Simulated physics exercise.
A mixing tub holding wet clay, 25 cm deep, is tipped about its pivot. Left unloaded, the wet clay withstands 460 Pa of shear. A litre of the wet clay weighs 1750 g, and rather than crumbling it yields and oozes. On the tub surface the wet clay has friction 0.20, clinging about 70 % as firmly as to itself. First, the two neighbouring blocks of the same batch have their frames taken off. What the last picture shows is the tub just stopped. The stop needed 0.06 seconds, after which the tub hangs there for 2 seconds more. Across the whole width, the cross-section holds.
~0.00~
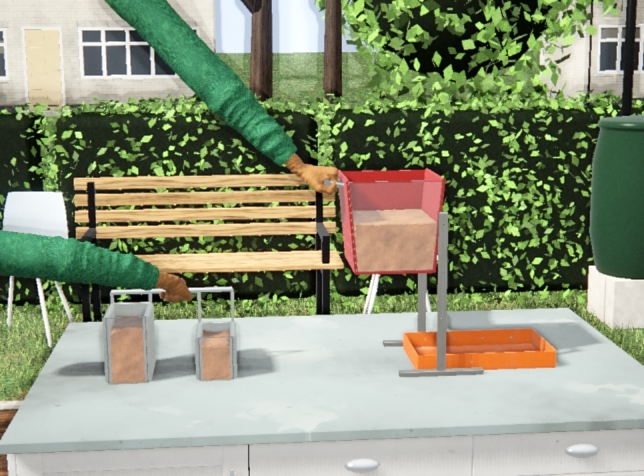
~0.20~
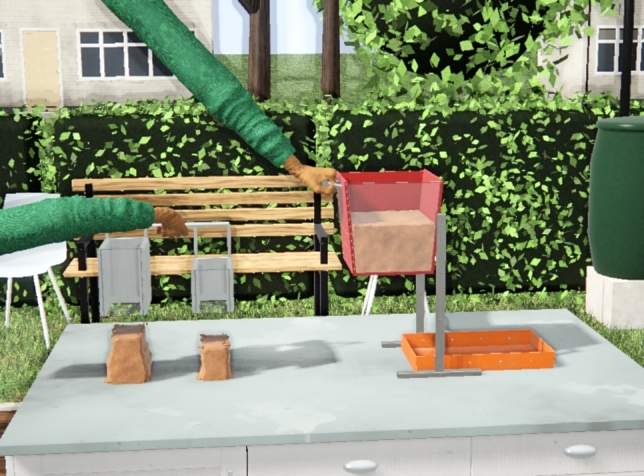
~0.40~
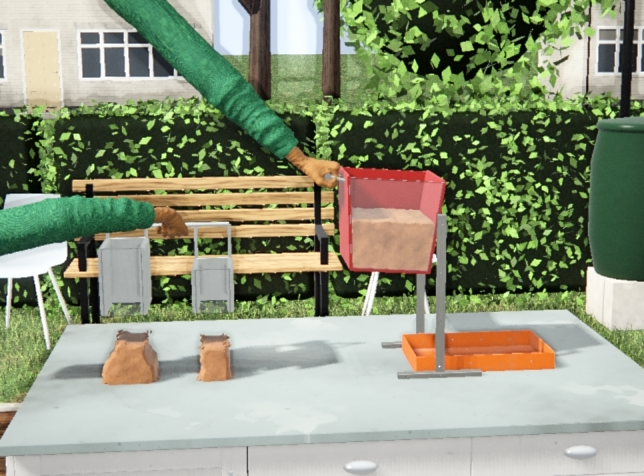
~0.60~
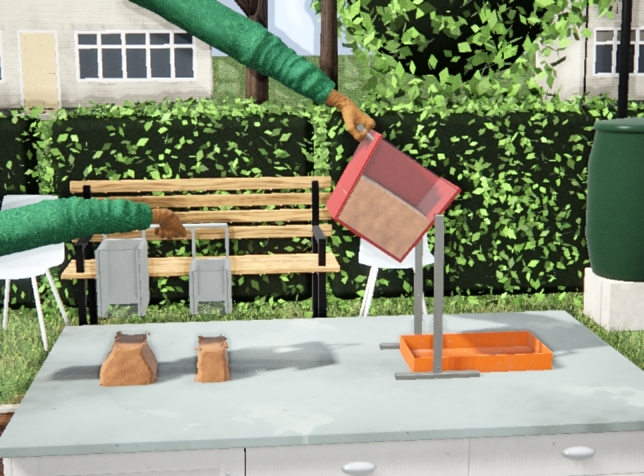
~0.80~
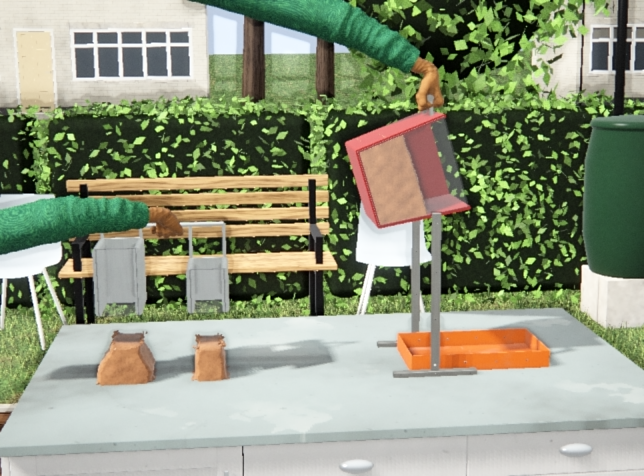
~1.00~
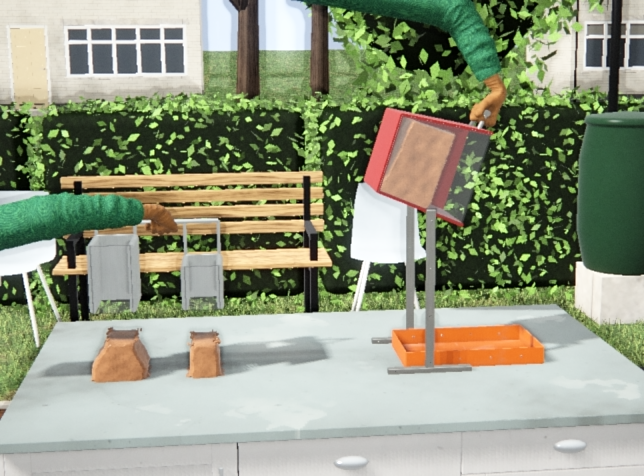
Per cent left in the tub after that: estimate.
Roughly 0 percent.
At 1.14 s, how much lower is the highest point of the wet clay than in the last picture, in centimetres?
I reckon it's close to 10 cm.
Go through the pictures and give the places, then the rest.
The first picture shows handle-side rim at (350, 182), tilt 0 degrees; crest of the wet clay at (405, 223); block heights 16 cm, 10 cm (left to right).
The second picture shows handle-side rim at (348, 183), tilt 0 degrees; crest of the wet clay at (403, 224); block heights 14 cm, 10 cm (left to right).
The third picture shows handle-side rim at (351, 177), tilt 4 degrees; crest of the wet clay at (357, 221); block heights 12 cm, 10 cm (left to right).
The fourth picture shows handle-side rim at (383, 138), tilt 35 degrees; crest of the wet clay at (364, 179); block heights 12 cm, 10 cm (left to right).
The fifth picture shows handle-side rim at (445, 118), tilt 74 degrees; crest of the wet clay at (402, 138); block heights 12 cm, 10 cm (left to right).
The sixth picture shows handle-side rim at (491, 135), tilt 108 degrees; crest of the wet clay at (413, 122); block heights 12 cm, 10 cm (left to right).
After 1.14 s, the tub is at 108 degrees and holds 94 %.
After 1.31 s, the tub is at 108 degrees and holds 37 %.
After 1.48 s, the tub is at 108 degrees and holds 20 %.
After 1.65 s, the tub is at 108 degrees and holds 0 %.
After 3.00 s, the tub is at 108 degrees and holds 0 %.
